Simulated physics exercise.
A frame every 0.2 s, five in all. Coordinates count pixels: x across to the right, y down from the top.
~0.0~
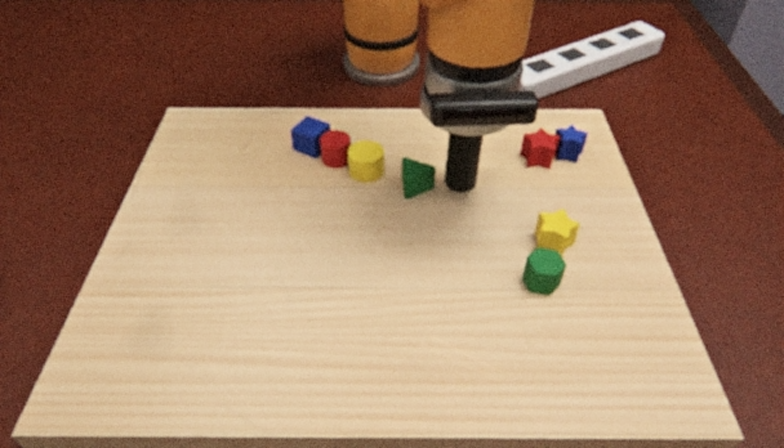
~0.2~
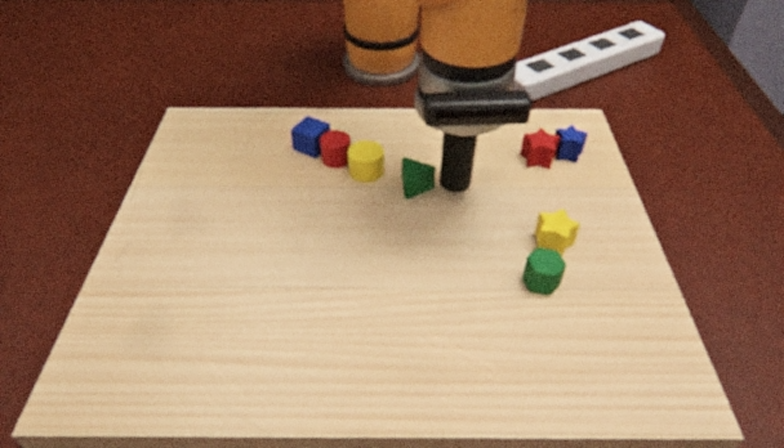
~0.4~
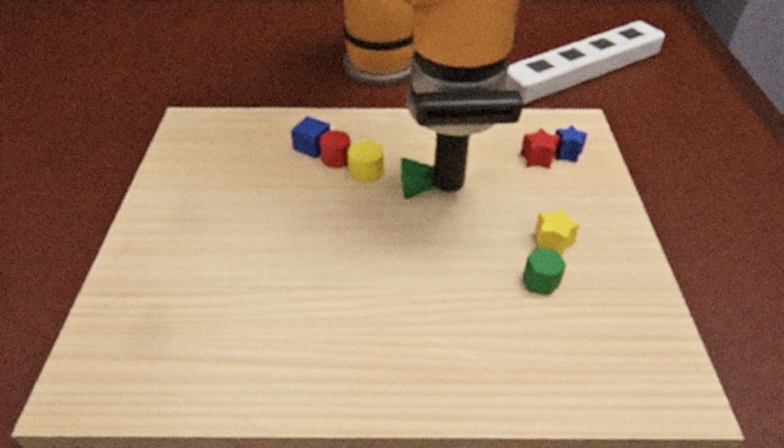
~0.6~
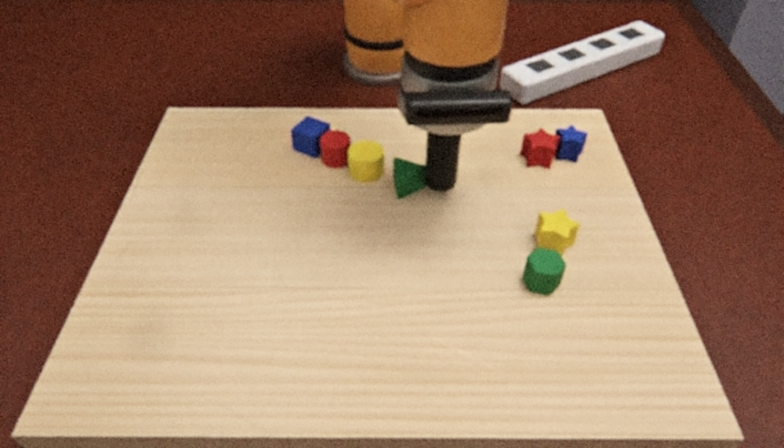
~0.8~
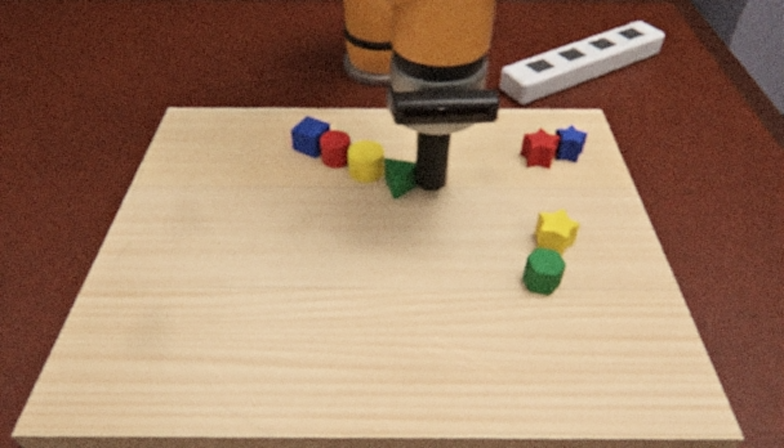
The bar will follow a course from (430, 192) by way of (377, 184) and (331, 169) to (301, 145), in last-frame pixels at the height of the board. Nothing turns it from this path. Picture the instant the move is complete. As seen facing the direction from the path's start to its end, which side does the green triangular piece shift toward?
Facing from start to end, it shifts left.
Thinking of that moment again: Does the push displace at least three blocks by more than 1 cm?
It seems so.
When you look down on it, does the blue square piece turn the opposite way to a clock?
It seems so.
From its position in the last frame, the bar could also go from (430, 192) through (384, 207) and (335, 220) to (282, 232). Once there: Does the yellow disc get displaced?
My answer is yes.
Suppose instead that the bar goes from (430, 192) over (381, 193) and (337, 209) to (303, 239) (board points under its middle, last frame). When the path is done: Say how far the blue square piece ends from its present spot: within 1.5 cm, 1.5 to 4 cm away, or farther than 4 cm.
It moves only a bit, under 1.5 cm.
The first path, step by step. One third of the way, bar at (375, 173); blue square piece at (303, 123); red disc at (329, 131); yellow disc at (352, 145); green triangular piece at (346, 166), turned 35° anticlockwise.
Two thirds of the way, bar at (329, 158); blue square piece at (294, 119), turned 25° anticlockwise; red disc at (325, 112); yellow disc at (337, 129); green triangular piece at (307, 161), turned 105° anticlockwise.
At the end, bar at (299, 134); blue square piece at (281, 109), turned 30° anticlockwise; red disc at (327, 103); yellow disc at (333, 120); green triangular piece at (307, 161), turned 105° anticlockwise.
